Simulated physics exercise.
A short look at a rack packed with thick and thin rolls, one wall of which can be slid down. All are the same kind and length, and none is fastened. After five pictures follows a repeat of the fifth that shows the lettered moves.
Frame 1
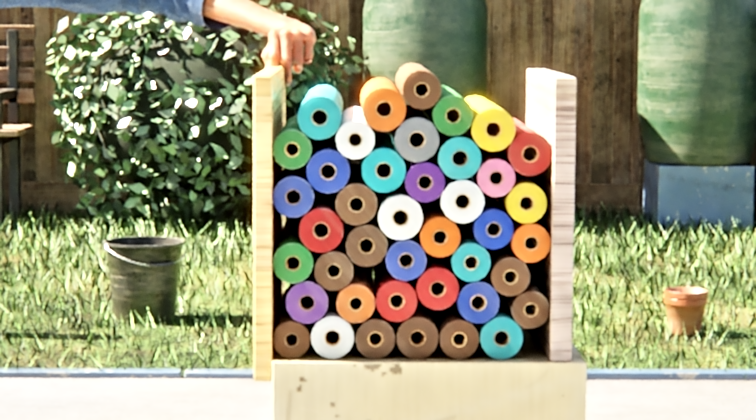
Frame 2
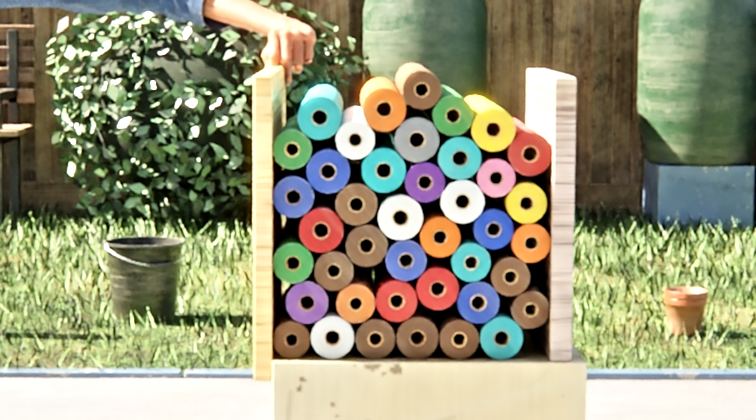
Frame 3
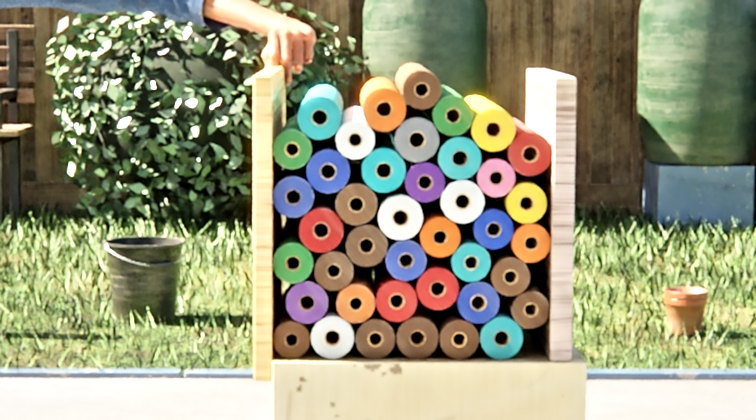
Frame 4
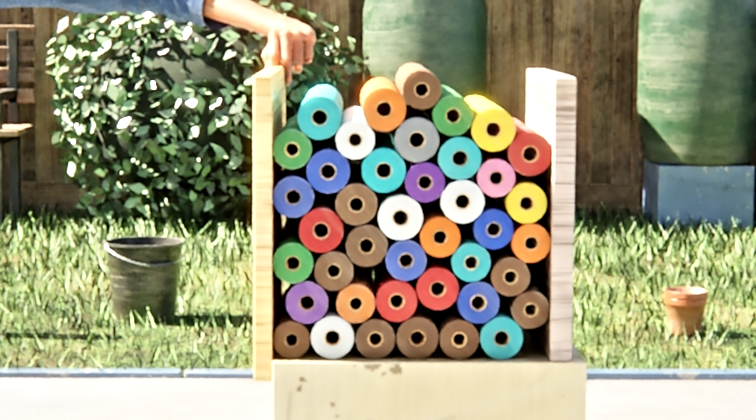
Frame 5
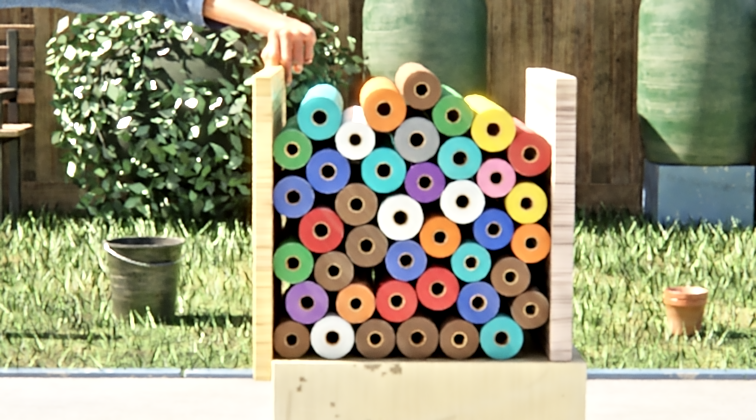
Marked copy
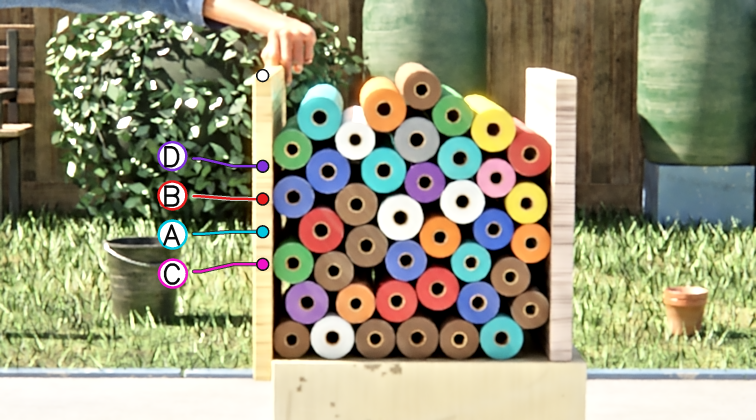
A hand resting on top of the left wooden board stays in place from start to end, with no visible movement. Beside it, the stacked rolls in brown, blue, turquoise, red, white and other colours remain still between two upright boards, while the buckets, bush and grass behind stay unchanged.
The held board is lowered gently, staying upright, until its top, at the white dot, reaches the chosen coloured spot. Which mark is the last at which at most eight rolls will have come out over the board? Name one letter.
Mark C is as low as it can go.
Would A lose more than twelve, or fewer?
Fewer than twelve.
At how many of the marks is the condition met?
The number is four.
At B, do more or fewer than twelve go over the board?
Fewer than twelve.
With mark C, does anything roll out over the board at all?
Yes.
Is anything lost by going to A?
At A: Yes.
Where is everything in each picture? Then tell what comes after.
In the first picture, a red roll (321, 230); a brown roll (356, 205); a blue roll (328, 171).
In the second picture, a blue roll (328, 171); a green roll (292, 149).
In the third picture, a brown roll (422, 90); side board (271, 210).
In the fourth picture, a brown roll (292, 340); a turquoise roll (501, 338).
In the fifth picture, a red roll (397, 301); a blue roll (406, 260); a red roll (321, 230).
On the copy, A at (262, 232); B at (262, 199); C at (262, 265); D at (262, 166); the white dot at (262, 75).
On C. First, top of the board (272, 169).
Then, top of the board (272, 264).
Finally, top of the board (272, 264), seven out over the board.
By contrast, A two out over the board; B none out over the board; D none out over the board.
